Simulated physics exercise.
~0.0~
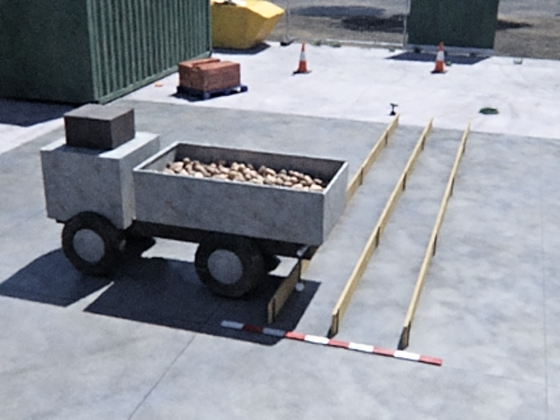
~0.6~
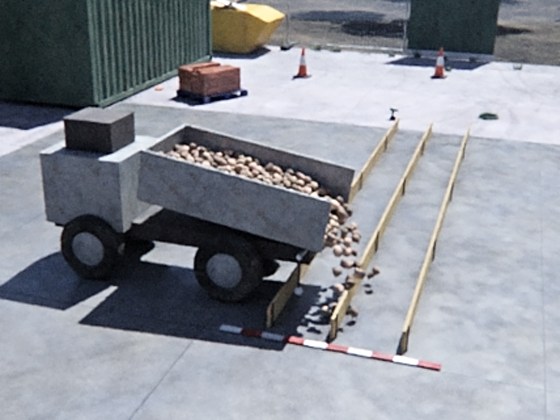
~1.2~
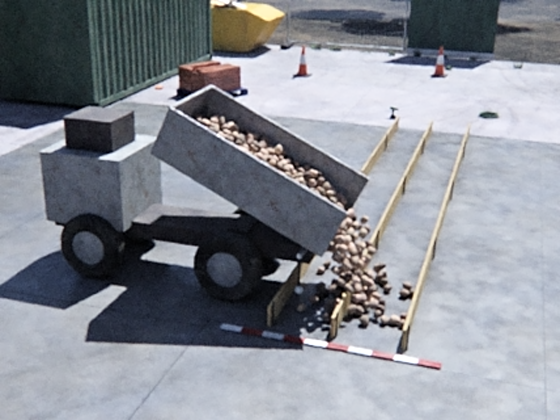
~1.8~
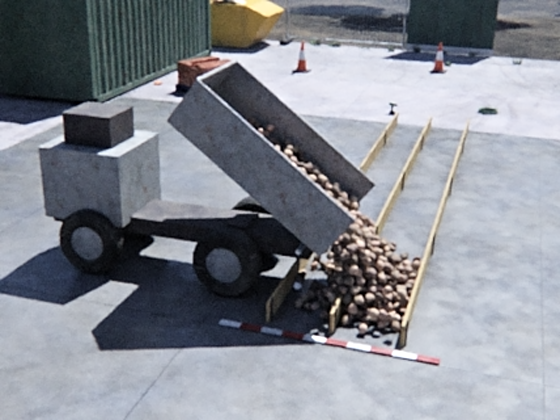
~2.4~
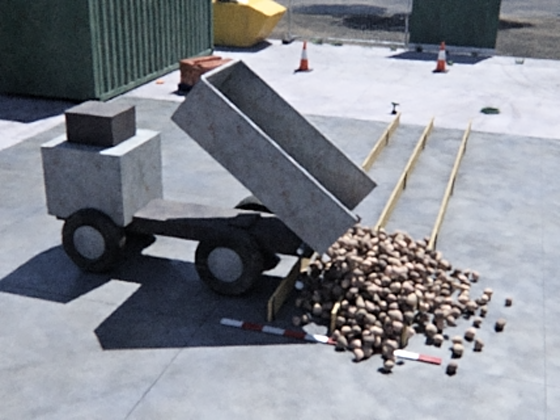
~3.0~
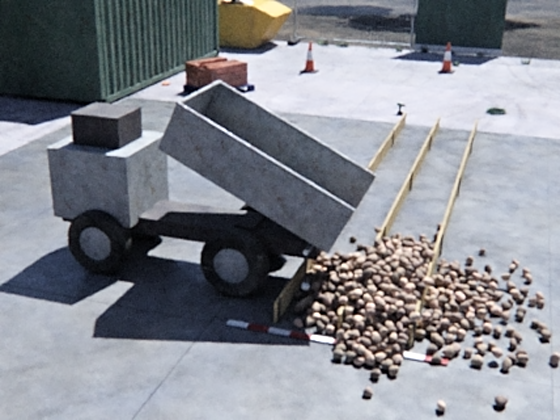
A grey tipper truck raised its body and poured brownish stones off to the right, over three low wooden boards and a red-and-white striped staff, until the body was empty and began lowering, leaving a wide pile spread past the last board.
